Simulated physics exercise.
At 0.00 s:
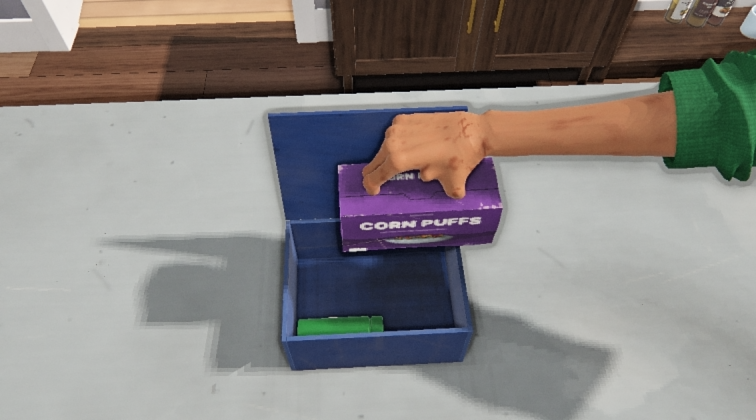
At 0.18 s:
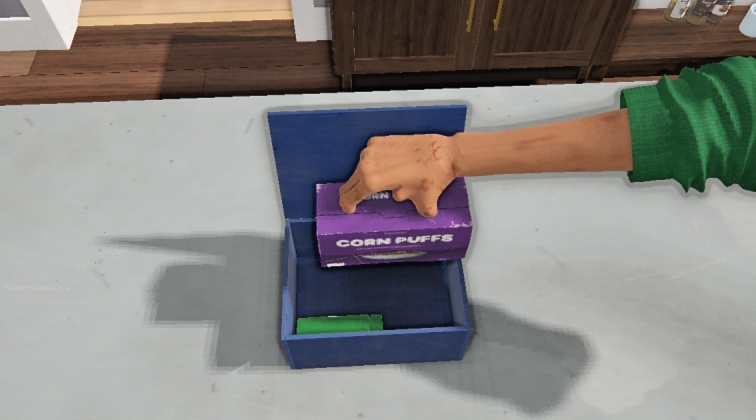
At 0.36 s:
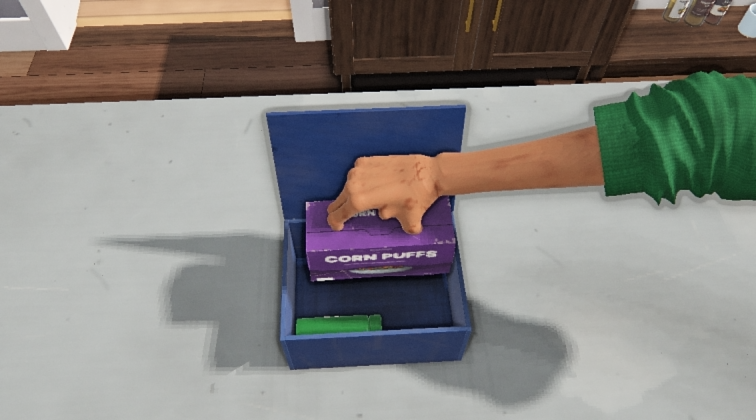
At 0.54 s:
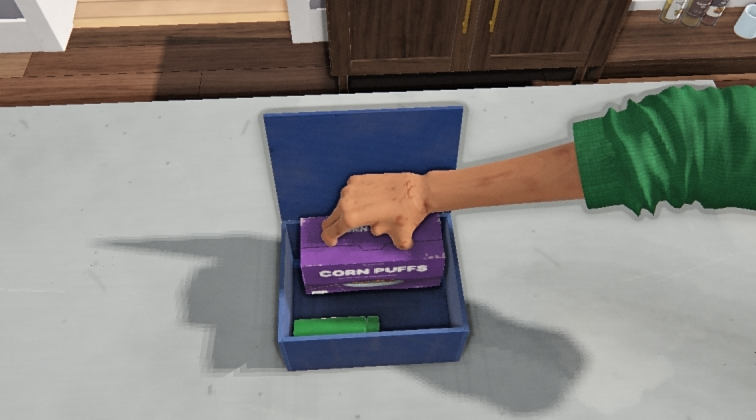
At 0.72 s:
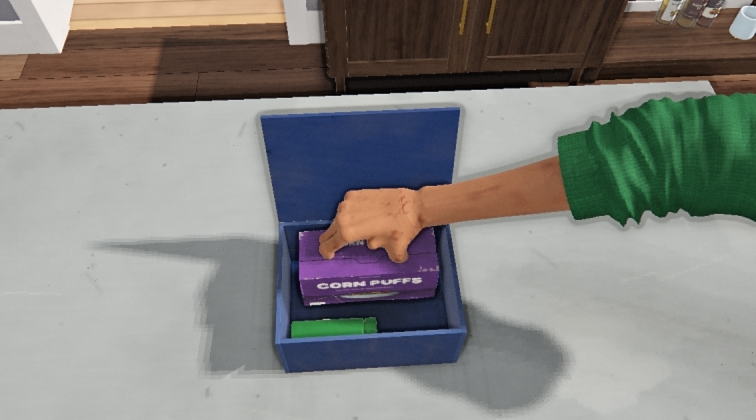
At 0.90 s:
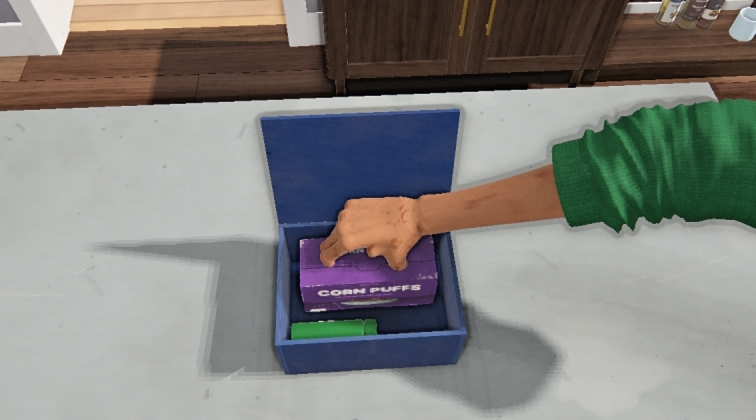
On a pale countertop, a green-sleeved hand lowering a purple corn puffs carton into an open blue case behind a green cylinder.
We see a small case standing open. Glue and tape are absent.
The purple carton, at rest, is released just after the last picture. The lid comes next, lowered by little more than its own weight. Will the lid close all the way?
Yes.
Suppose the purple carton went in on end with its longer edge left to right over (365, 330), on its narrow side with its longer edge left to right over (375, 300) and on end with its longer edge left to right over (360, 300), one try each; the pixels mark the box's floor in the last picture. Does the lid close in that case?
Try 1: Lid stays raised; try 2: Lid goes down; try 3: Lid stays raised.
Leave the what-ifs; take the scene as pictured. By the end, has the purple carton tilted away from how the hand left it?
As it turns out, it keeps its original angle.
After 1.80 s, lid starting down; purple carton shifted a little near (368, 288).
After 2.40 s, lid 66° above the rim; purple carton shifted a little near (368, 288).
After 2.80 s, lid 41° above the rim; purple carton shifted a little near (368, 288).
After 3.20 s, lid 11° above the rim; purple carton shifted a little near (368, 288).
In the end (3.8 s), lid shut; moved from the start, purple carton; green shaker unmoved. At the end, from the last picture's camera, purple carton near (368, 288).
